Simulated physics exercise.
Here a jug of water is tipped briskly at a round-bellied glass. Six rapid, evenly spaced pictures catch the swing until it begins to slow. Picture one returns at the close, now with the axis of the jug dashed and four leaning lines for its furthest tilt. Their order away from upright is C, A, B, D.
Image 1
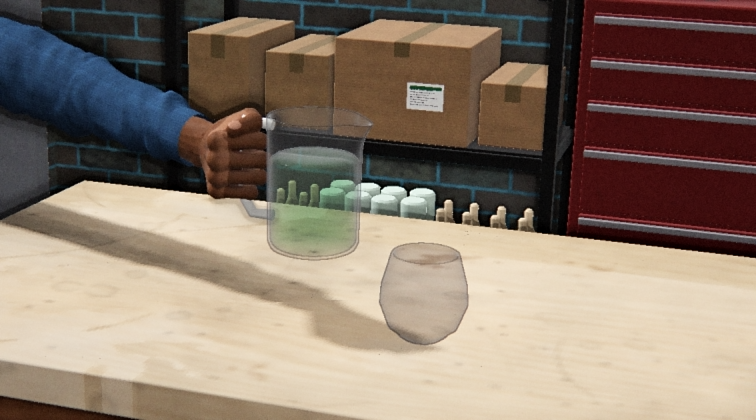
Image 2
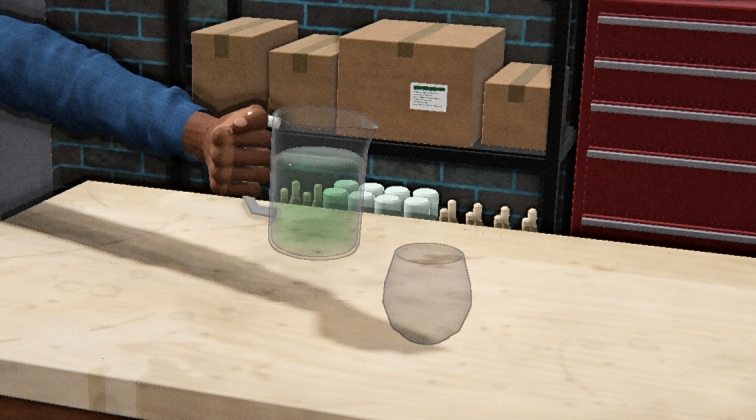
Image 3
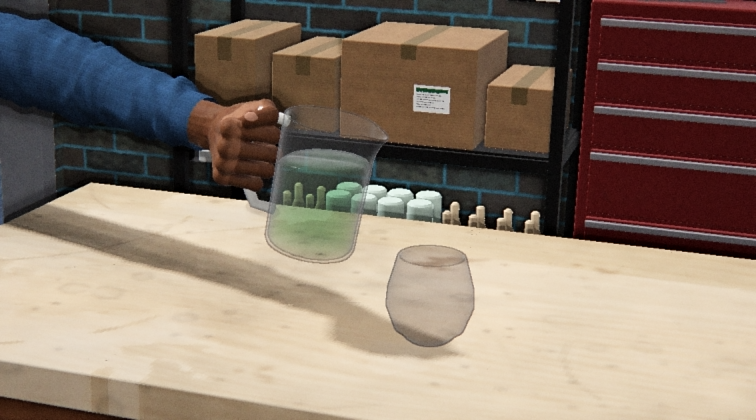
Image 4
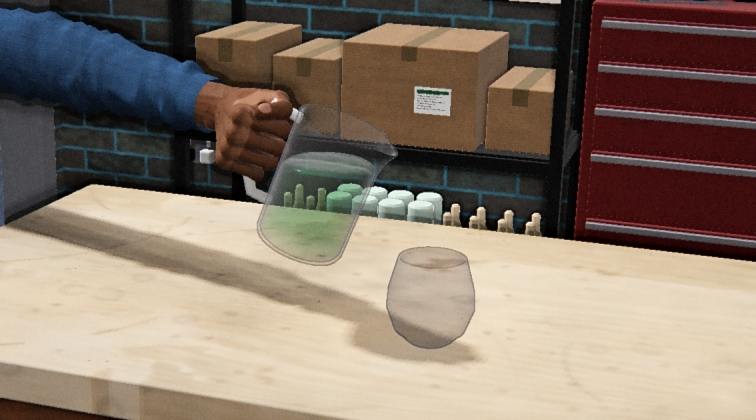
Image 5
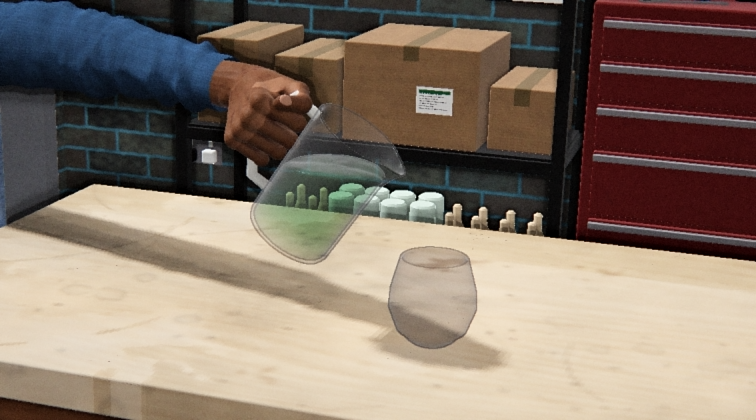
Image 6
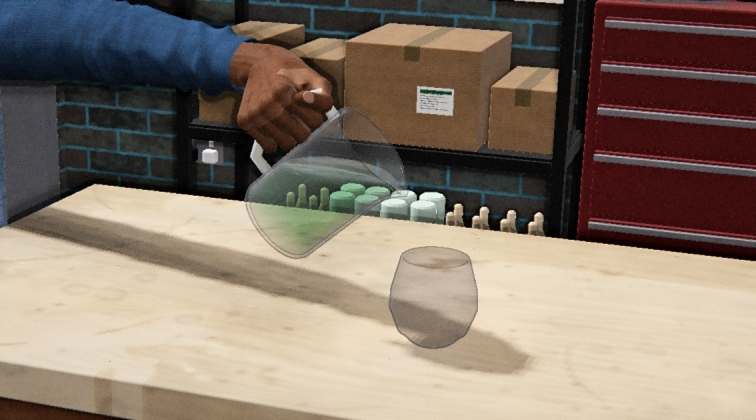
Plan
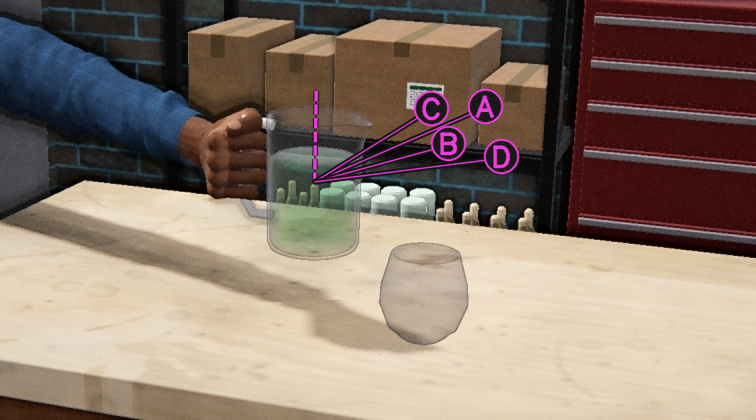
A hand in a blue sleeve grips a clear jug of greenish-looking liquid above a pale wooden workbench, seen from slightly above. A round-bellied glass stands to its right, with cardboard boxes on a dark shelf, small green and white items, a brick wall and red drawers behind. The hand tilts the jug briskly rightward toward the glass, nothing leaving its lip, while the view shifts very slightly.
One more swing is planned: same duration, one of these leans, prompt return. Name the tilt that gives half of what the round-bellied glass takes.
The answer is mark B.
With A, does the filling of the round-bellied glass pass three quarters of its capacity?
No, it does not.
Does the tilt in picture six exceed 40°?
Yes.
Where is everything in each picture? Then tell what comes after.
In the first picture, upright, lip at (370, 124); rim of the round-bellied glass round (426, 253); nothing has left yet.
In the second picture, tipped about 2°, lip at (376, 127); nothing has left yet.
In the third picture, tipped about 10°, lip at (386, 138); nothing has left yet.
In the fourth picture, tipped about 21°, lip at (395, 154); nothing has left yet.
In the fifth picture, tipped about 34°, lip at (403, 173); nothing has left yet.
In the sixth picture, tipped about 48°, lip at (406, 194); nothing has left yet.
In magenta, A at (470, 114); B at (432, 149); C at (417, 118); D at (484, 160).
For mark A, the round-bellied glass ends with about 31 % of what it can hold.
For mark B, the round-bellied glass ends with about 50 % of what it can hold.
For mark C, the round-bellied glass ends with about 16 % of what it can hold.
For mark D, the round-bellied glass ends with about 68 % of what it can hold; 3 % of the water is spilt.
